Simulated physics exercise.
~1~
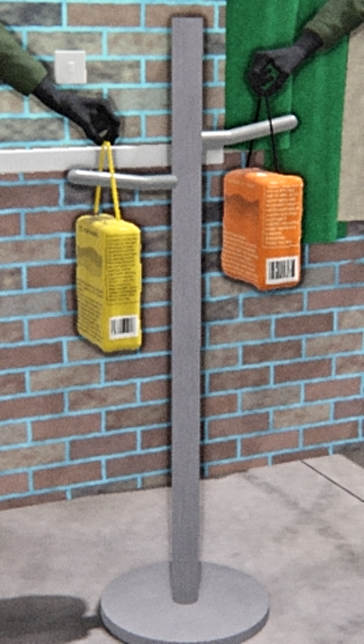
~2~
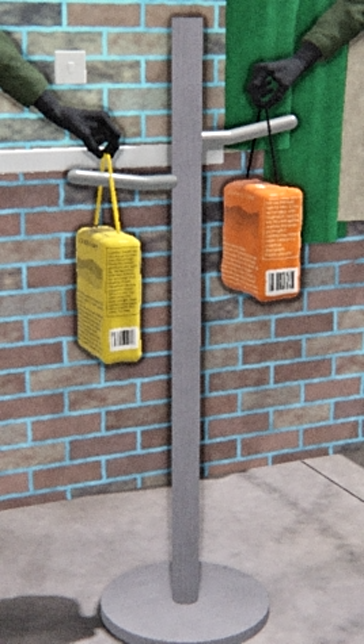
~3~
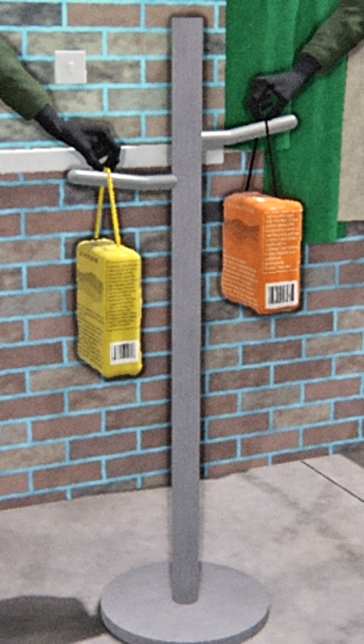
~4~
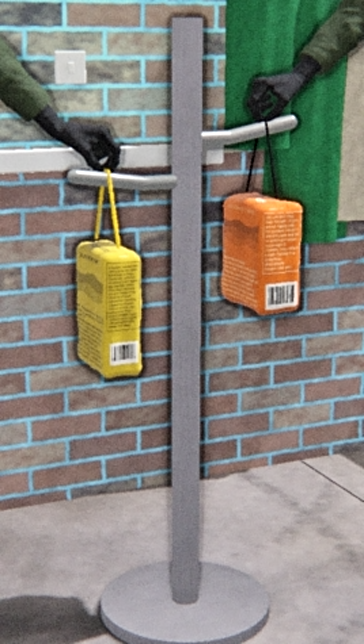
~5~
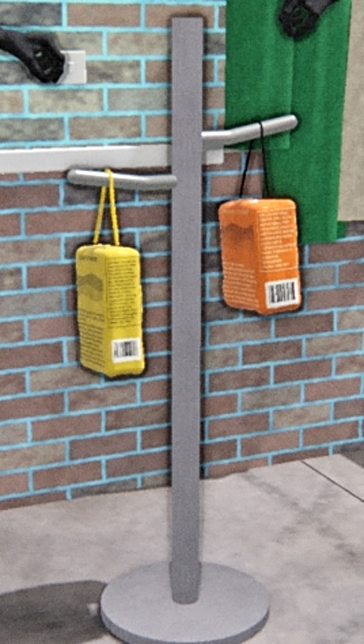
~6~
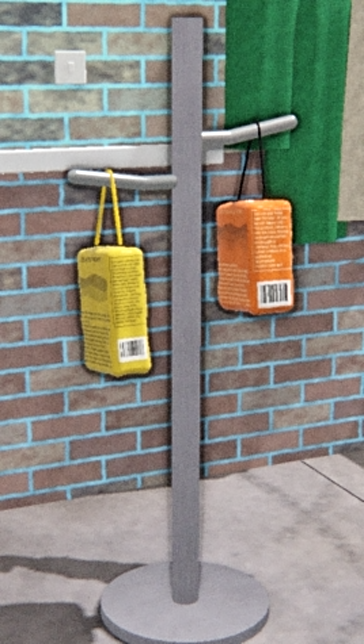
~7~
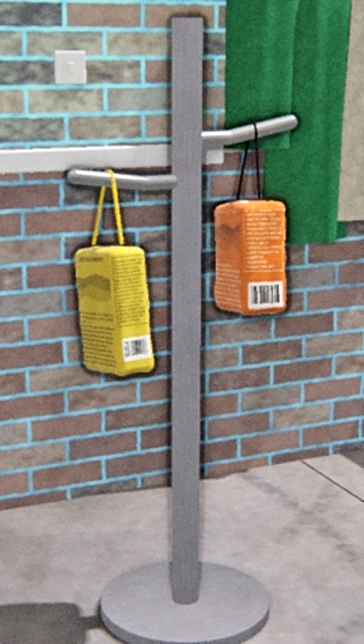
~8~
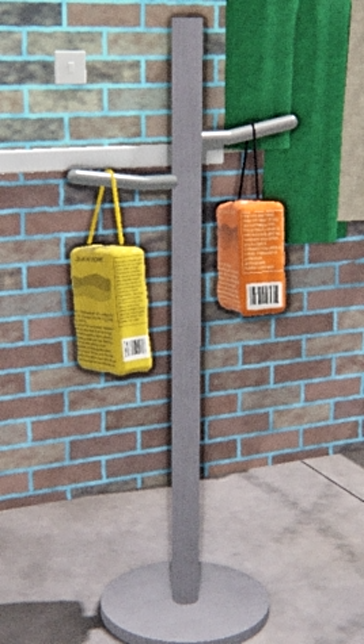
Yellow and orange bags being lowered onto a stand's pegs by two gloved hands, which withdraw, leaving both hanging after turning slightly.
